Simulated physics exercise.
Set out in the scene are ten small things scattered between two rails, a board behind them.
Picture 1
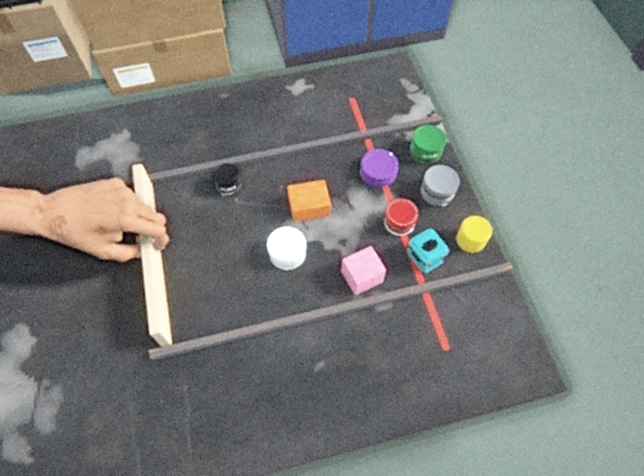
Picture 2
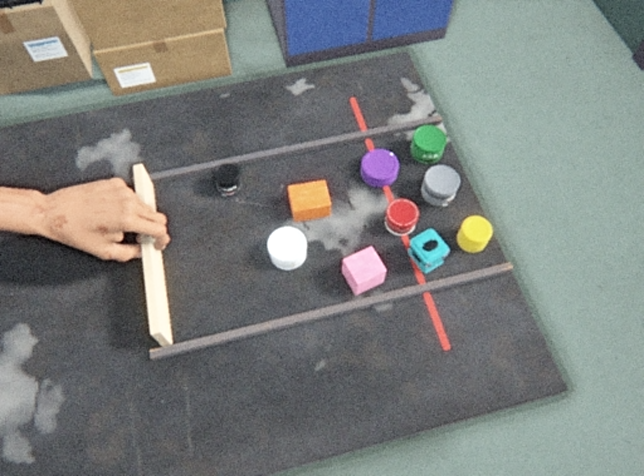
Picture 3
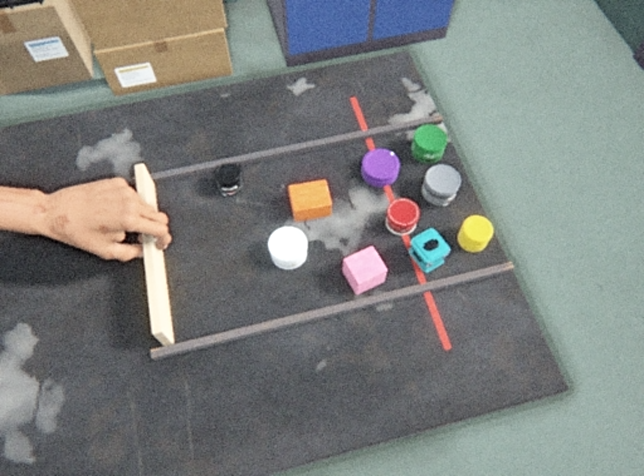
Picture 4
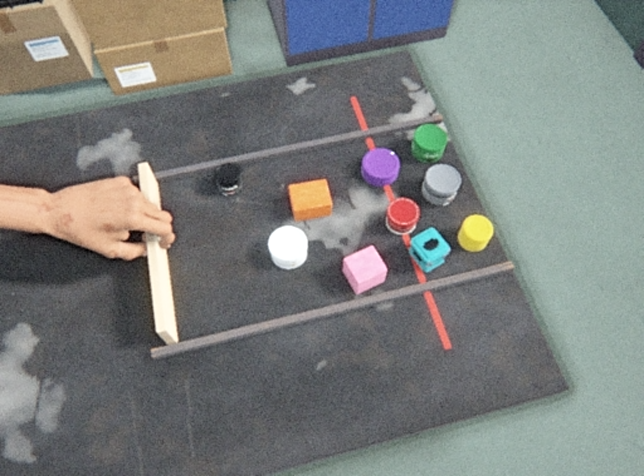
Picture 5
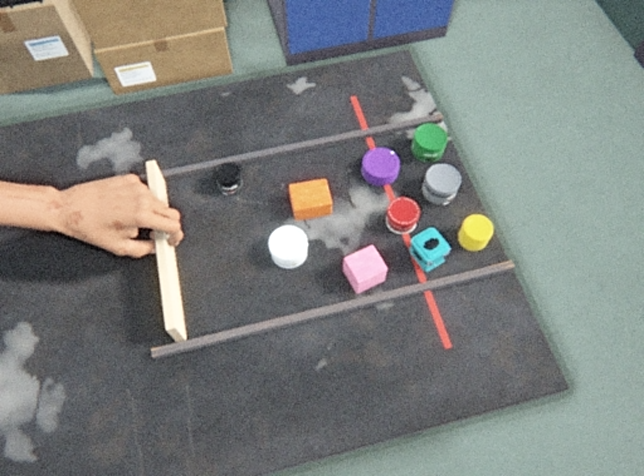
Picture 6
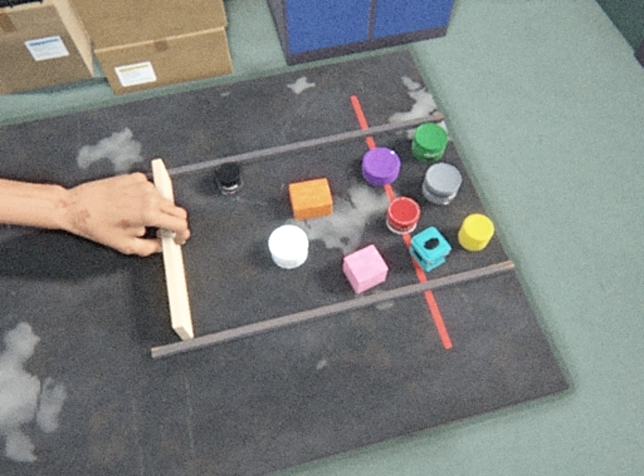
At the start, a hand holds a pale board upright at the left end of two rails, with ten small colourful objects scattered between them and a red line crossing near the right. The hand then slides the board slightly to the right, while the objects stay still.
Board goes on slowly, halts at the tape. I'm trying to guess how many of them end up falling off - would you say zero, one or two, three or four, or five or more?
The sweep fails to knock any off.
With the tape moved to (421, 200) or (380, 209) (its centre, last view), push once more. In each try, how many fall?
Try 1: 2; try 2: 0.
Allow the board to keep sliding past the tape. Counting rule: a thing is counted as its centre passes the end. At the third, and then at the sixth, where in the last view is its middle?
At (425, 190) for the third, at (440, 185) for the sixth.
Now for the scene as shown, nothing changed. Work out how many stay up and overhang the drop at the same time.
You'd get 1.
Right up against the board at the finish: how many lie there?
At rest, 4 are in contact.
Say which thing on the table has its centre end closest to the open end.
The green tub is foremost.
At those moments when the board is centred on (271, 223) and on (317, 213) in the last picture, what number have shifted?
By then 2, and 3.
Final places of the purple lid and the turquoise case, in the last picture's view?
Purple lid: About (416, 152); turquoise case: About (460, 243).
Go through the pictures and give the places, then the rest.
Yellow lid (474, 235); green tub (428, 145); grey tub (439, 186); board (151, 251); tape (393, 207), in the first frame.
Green tub (428, 145); board (152, 251), in the second frame.
Grey tub (441, 186); pink block (364, 271), in the third frame.
Yellow lid (475, 234); white pot (288, 248), in the fourth frame.
Green tub (429, 143); turquoise case (428, 250), in the fifth frame.
Yellow lid (476, 233); green tub (429, 143); grey tub (441, 184); board (172, 246); tape (395, 206), in the sixth frame.
Soon after, none off yet; yellow lid at rest near (476, 233); green tub at rest near (429, 143); grey tub at rest near (441, 184).
In the end, the number that fall off is zero.
